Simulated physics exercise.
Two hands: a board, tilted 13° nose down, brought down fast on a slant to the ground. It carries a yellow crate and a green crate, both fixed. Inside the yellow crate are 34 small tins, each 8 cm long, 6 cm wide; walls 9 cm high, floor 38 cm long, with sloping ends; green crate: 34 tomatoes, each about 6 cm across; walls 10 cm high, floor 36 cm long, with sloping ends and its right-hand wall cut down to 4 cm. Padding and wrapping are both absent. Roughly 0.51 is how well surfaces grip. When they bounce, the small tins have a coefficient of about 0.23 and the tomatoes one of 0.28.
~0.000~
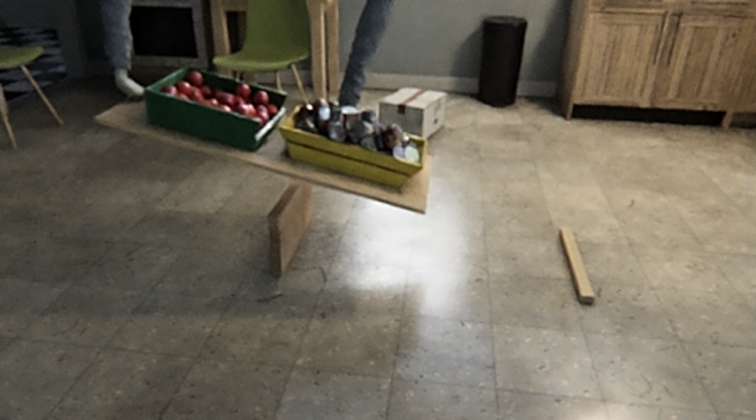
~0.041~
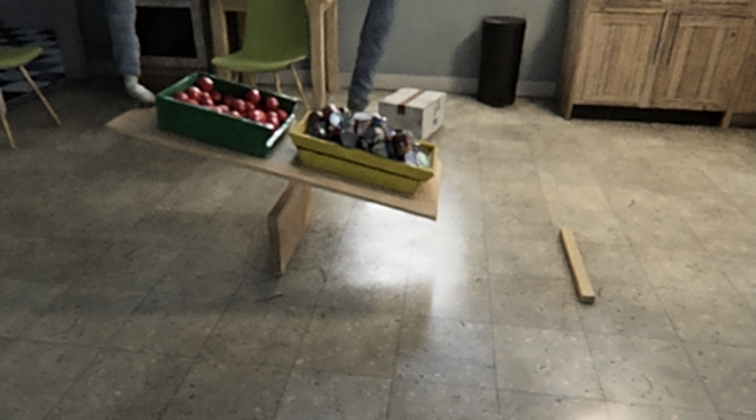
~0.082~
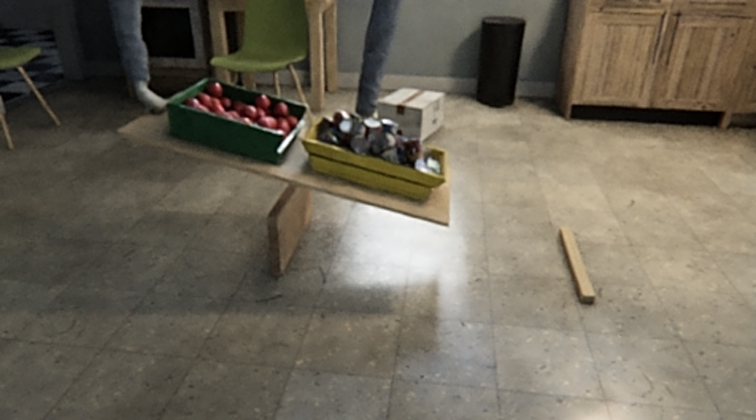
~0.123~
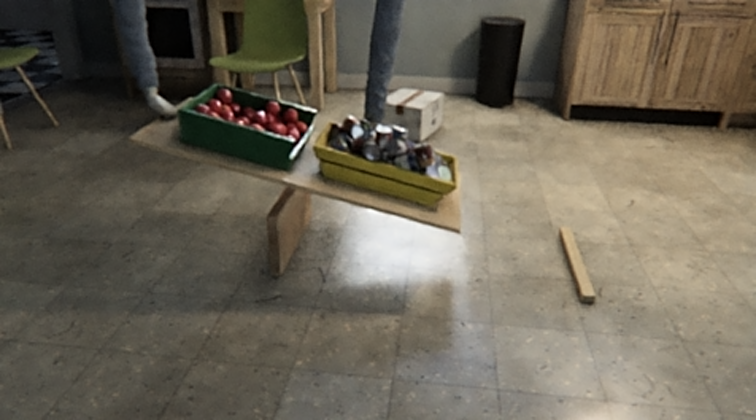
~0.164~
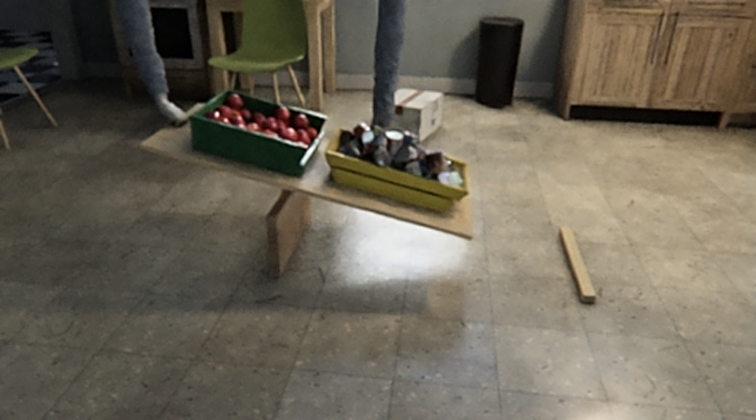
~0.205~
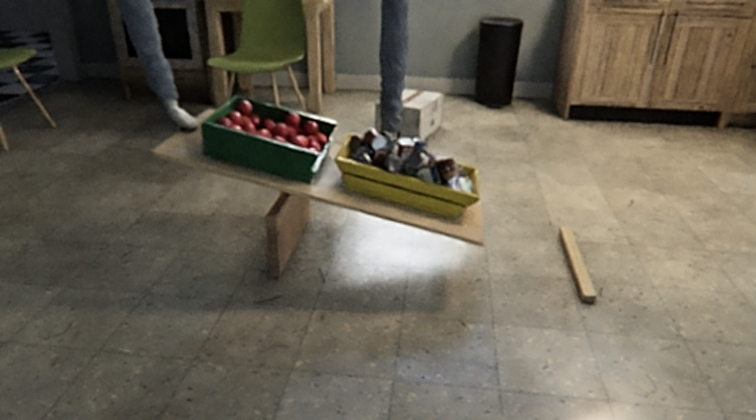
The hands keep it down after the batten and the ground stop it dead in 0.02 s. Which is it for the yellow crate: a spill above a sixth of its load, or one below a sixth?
Below a sixth.
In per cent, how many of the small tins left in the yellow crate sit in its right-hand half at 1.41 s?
That comes to roughly 60 in a hundred.
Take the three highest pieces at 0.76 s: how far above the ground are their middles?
Roughly 30 cm.
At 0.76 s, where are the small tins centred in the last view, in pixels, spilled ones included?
Centre: About (515, 223) px.
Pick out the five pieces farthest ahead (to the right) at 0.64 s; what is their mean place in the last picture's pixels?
Centre approx. at (554, 229) px.
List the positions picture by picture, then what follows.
In the first picture (each is followed by its nearest rim corner in this view; the camera moves round a little), yellow crate, (422, 165); green crate, (261, 121); 64 cm from landing; none out.
In the second picture, yellow crate, (433, 172); green crate, (273, 128); 59 cm from landing.
In the third picture, yellow crate, (444, 178); green crate, (285, 134); 55 cm from landing.
In the fourth picture, yellow crate, (456, 184); green crate, (296, 141); 50 cm from landing.
In the fifth picture, yellow crate, (467, 190); green crate, (308, 147); 45 cm from landing.
In the sixth picture, yellow crate, (478, 197); green crate, (319, 154); 41 cm from landing; none out.
After 0.56 s, it lands.
After 0.64 s, yellow crate 34 in, 0 out and green crate 34 in, 0 out.
After 0.76 s, yellow crate 33 in, 1 out and green crate 34 in, 0 out.
After 0.98 s, yellow crate 32 in, 2 out and green crate 33 in, 1 out.
Final count (at 1.41 s), yellow crate 32 in, 2 out and green crate 33 in, 1 out. Asked share, 2 of 34, 6 per cent.
